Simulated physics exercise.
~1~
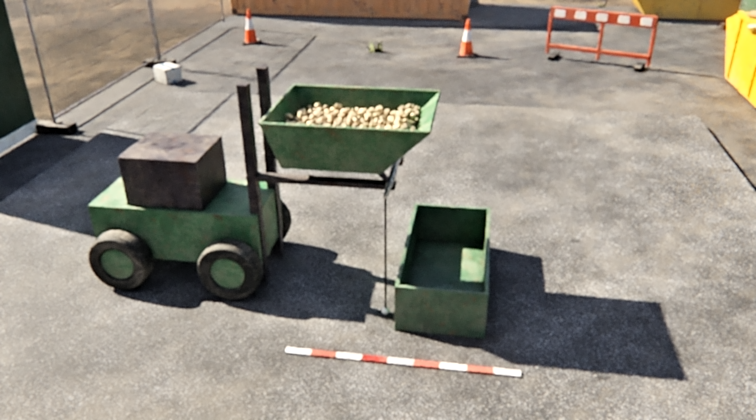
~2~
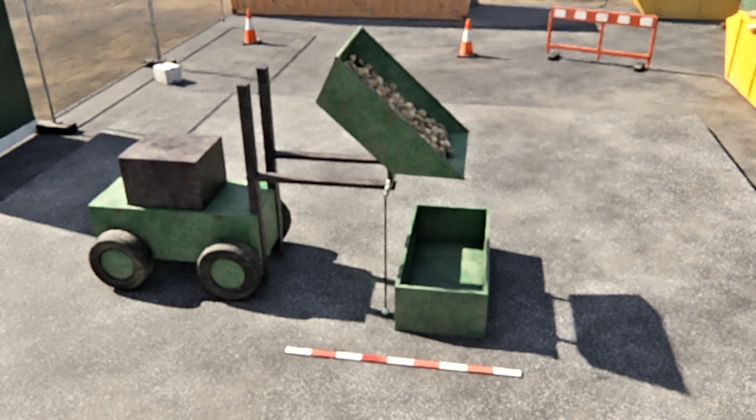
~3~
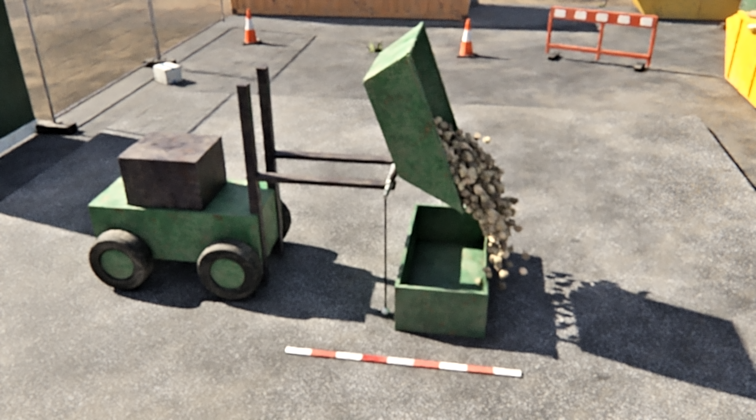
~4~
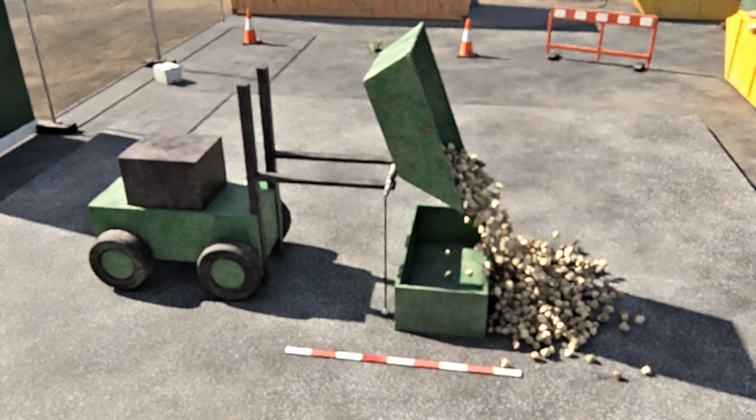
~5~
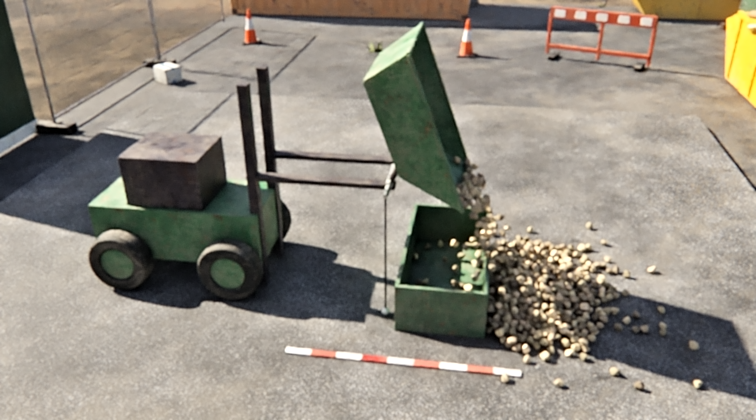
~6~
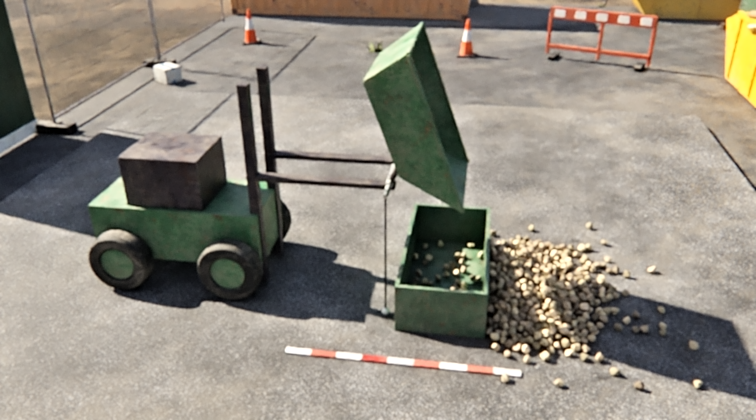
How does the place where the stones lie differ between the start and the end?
At the start the stones are all up in the raised green skip. By the end most lie in a spread heap on the ground to the right of the bin, with a few inside it.
